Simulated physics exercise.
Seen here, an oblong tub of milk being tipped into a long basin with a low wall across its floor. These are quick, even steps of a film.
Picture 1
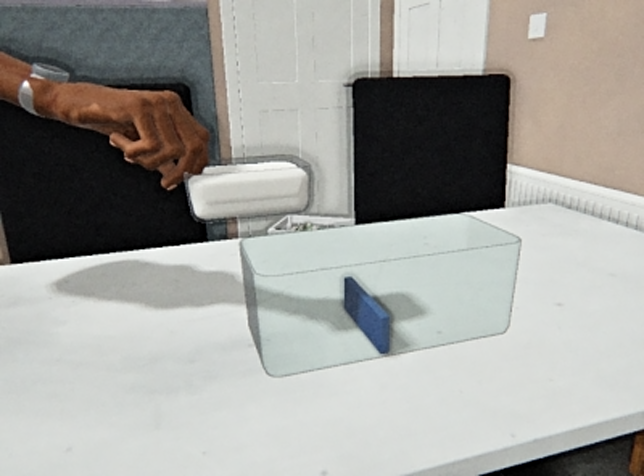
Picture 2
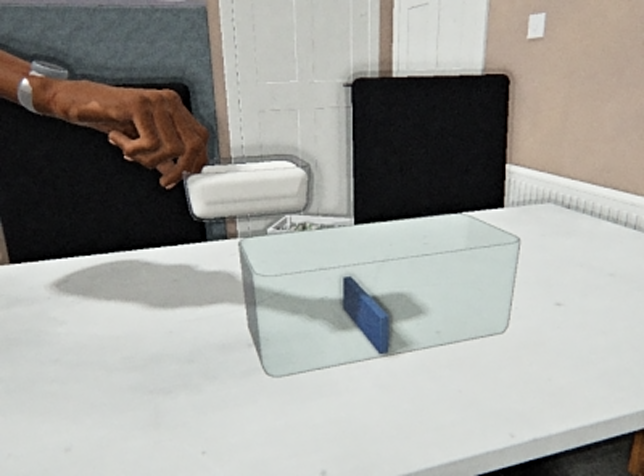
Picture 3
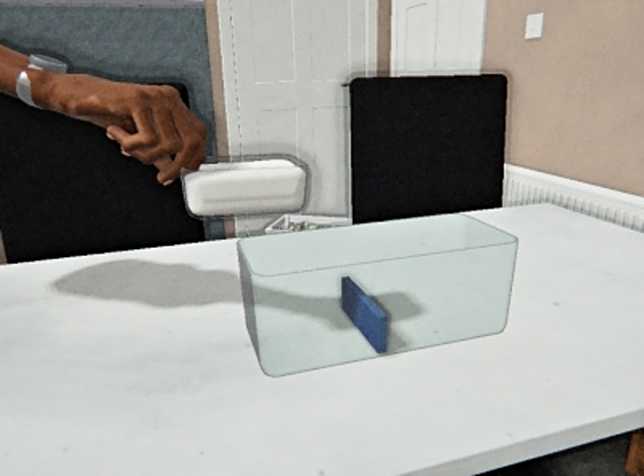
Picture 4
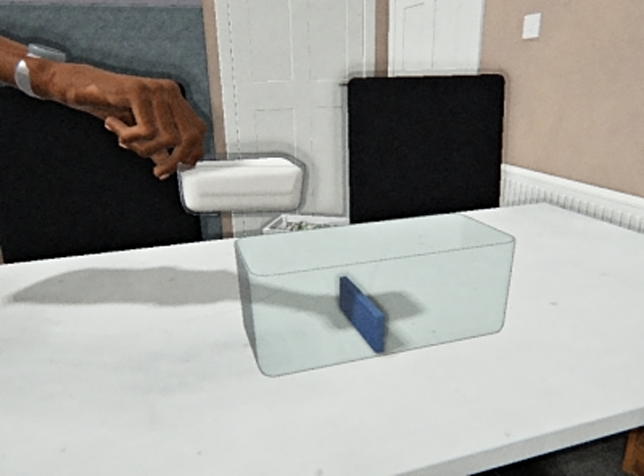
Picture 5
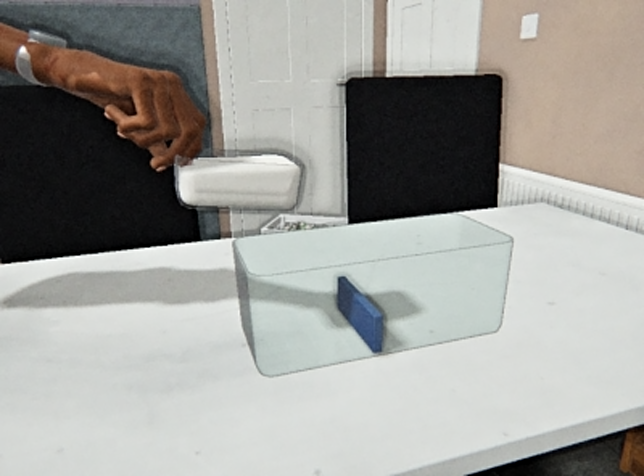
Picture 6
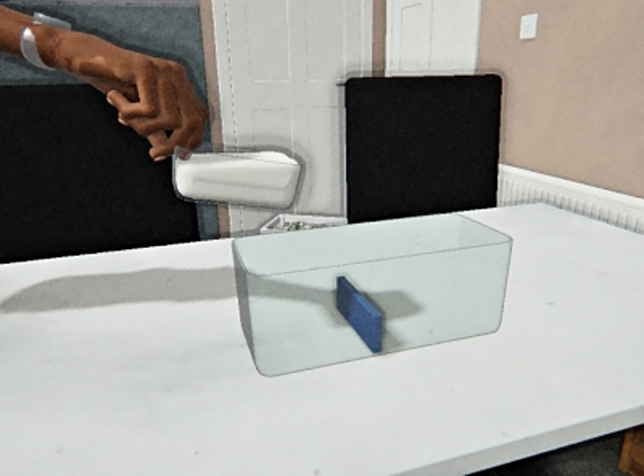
A hand held an oblong tub of milk above a long, clear basin with a low blue wall across its floor, keeping almost still at first, then slowly tilted the tub slightly toward the right.
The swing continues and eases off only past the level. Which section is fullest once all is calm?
Most lies in the right-hand part.
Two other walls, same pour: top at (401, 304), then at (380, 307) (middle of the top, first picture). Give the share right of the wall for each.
About 20 and 65 per cent.
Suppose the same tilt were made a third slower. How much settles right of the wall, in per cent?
Near 65 %.
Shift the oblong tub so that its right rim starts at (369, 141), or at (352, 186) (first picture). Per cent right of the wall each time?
About 95 and 95 per cent.
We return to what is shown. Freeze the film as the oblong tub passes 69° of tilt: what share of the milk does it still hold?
Roughly 30 in a hundred.
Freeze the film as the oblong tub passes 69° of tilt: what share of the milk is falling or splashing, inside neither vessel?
Close to 50 per cent.
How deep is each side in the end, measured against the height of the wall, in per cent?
The left part 10 per cent, the right part 30.
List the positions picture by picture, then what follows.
In the first picture, tilt 0°; pouring edge (302, 162); surface from (187, 176) to (300, 167); the long basin's rim runs from (247, 258) to (492, 227); the wall's top is at (365, 296).
In the second picture, tilt 0°; pouring edge (302, 162); surface from (186, 174) to (298, 166).
In the third picture, tilt 2°; pouring edge (300, 162); surface from (184, 173) to (297, 165).
In the fourth picture, tilt 4°; pouring edge (297, 162); surface from (181, 170) to (294, 163).
In the fifth picture, tilt 7°; pouring edge (295, 161); surface from (178, 166) to (292, 161).
In the sixth picture, tilt 12°; pouring edge (294, 162); surface from (176, 161) to (292, 158).
A moment on, the tilt is 69° and 32 per cent is still to pour, 10 is left of the wall and 10 right of it.
Next, the tilt is 102° and 3 per cent is still to pour, 14 is left of the wall and 76 right of it.
Then the tilt is 106° and 0 per cent is still to pour, 23 is left of the wall and 76 right of it.
Later the tilt is 106° and 0 per cent is still to pour, 23 is left of the wall and 76 right of it.
Finally, 23 per cent lies left of the wall, 76 right of it and 1 outside.
